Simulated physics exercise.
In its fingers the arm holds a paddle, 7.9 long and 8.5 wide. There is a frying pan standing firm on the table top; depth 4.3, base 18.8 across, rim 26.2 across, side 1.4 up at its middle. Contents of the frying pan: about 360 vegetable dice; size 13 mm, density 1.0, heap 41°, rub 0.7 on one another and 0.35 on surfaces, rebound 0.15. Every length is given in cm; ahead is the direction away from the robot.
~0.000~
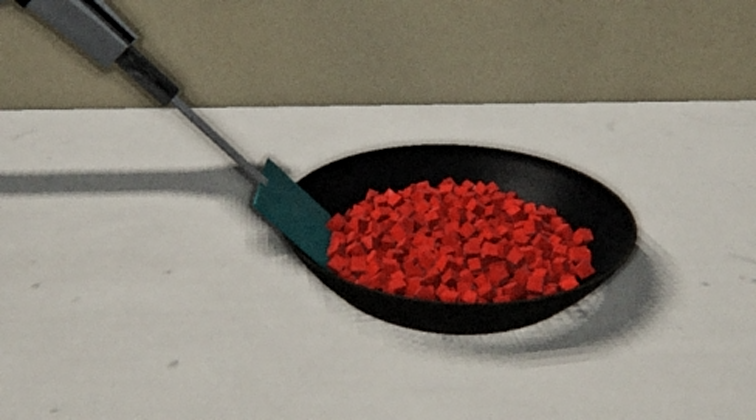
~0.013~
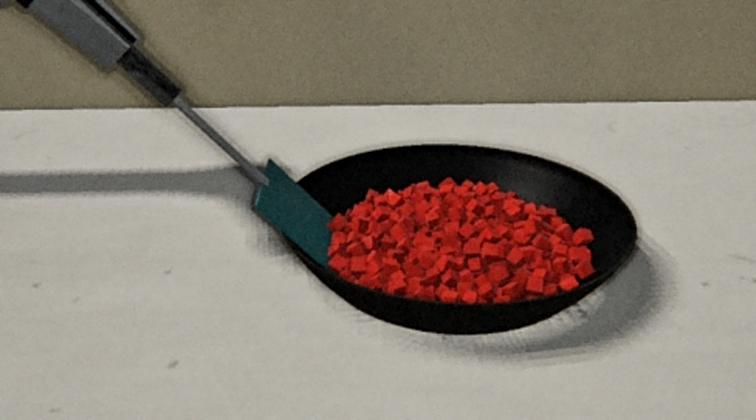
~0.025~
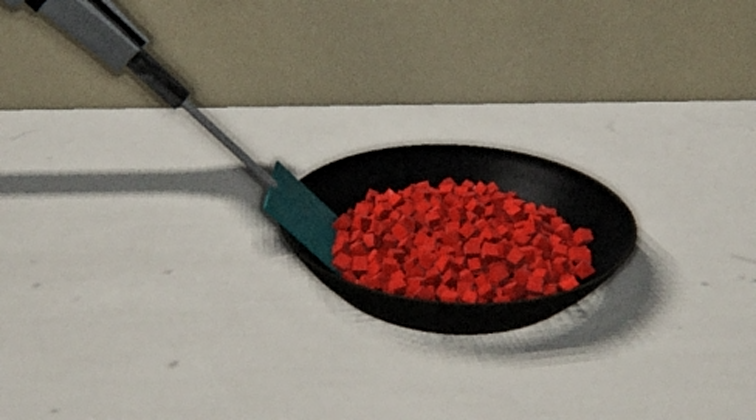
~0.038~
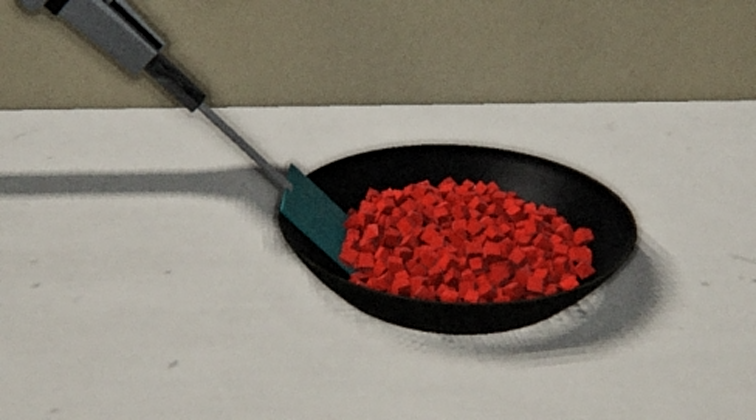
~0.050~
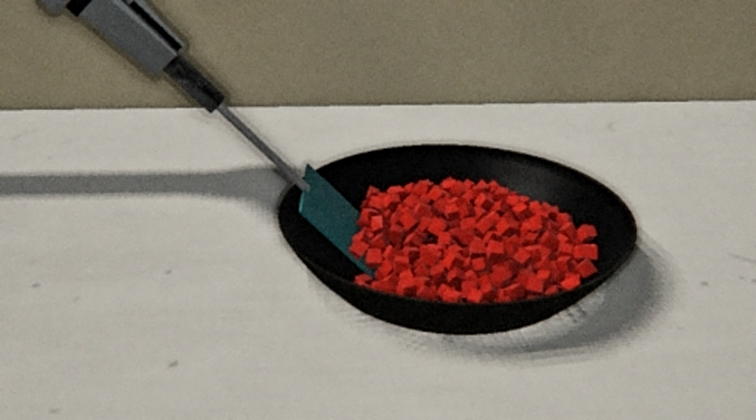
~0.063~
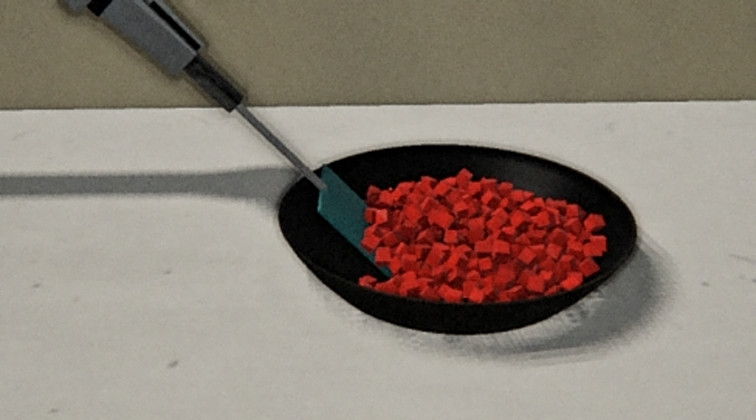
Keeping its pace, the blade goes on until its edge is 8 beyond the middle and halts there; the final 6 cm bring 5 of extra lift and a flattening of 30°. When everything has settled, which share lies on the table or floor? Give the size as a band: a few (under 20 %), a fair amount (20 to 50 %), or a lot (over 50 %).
A fair amount, between 20 and 50 %.
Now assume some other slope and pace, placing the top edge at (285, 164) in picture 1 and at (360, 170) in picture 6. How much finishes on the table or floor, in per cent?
Near 25 in a hundred.
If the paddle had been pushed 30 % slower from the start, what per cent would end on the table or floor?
I'd reckon close to 10 per cent.
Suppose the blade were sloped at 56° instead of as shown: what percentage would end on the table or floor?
It would be near 30 per cent.
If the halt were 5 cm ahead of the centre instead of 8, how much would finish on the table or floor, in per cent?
That would give close to 15 per cent.
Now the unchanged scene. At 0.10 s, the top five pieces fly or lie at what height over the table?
I'd put it close to 6 cm.
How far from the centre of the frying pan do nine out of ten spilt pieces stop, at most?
That's near 35 cm.
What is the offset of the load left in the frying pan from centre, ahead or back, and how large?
It rests close to 4.0 centimetres ahead of centre.
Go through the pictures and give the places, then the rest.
In the first picture, paddle top edge at (261, 180), sloping 48°; upper third of the load around (448, 227), from x 335 to 585, top at y 185; 357 in the frying pan.
In the second picture, paddle top edge at (263, 180), sloping 48°; upper third of the load around (448, 227), from x 335 to 585, top at y 185.
In the third picture, paddle top edge at (271, 182), sloping 48°; upper third of the load around (441, 227), from x 340 to 585, top at y 185.
In the fourth picture, paddle top edge at (286, 185), sloping 48°; upper third of the load around (444, 224), from x 350 to 585, top at y 185.
In the fifth picture, paddle top edge at (304, 186), sloping 48°; upper third of the load around (447, 221), from x 355 to 590, top at y 185.
In the sixth picture, paddle top edge at (321, 186), sloping 48°; upper third of the load around (461, 218), from x 355 to 595, top at y 180; 357 in the frying pan.
By 0.10 s, sloping 48°, highest piece 6 above the table; 357 in the frying pan.
By 0.15 s, sloping 39°, highest piece 7 above the table; 354 in the frying pan, 3 on the blade or in flight.
By 0.37 s, sloping 18°, highest piece 10 above the table; 259 in the frying pan, 89 on the table or floor, 9 on the blade or in flight.
By 1.42 s, sloping 18°, highest piece 5 above the table; 258 in the frying pan, 99 on the table or floor.
Final count, 258 in the frying pan, 99 on the table or floor. That is 28 % on the table or floor.
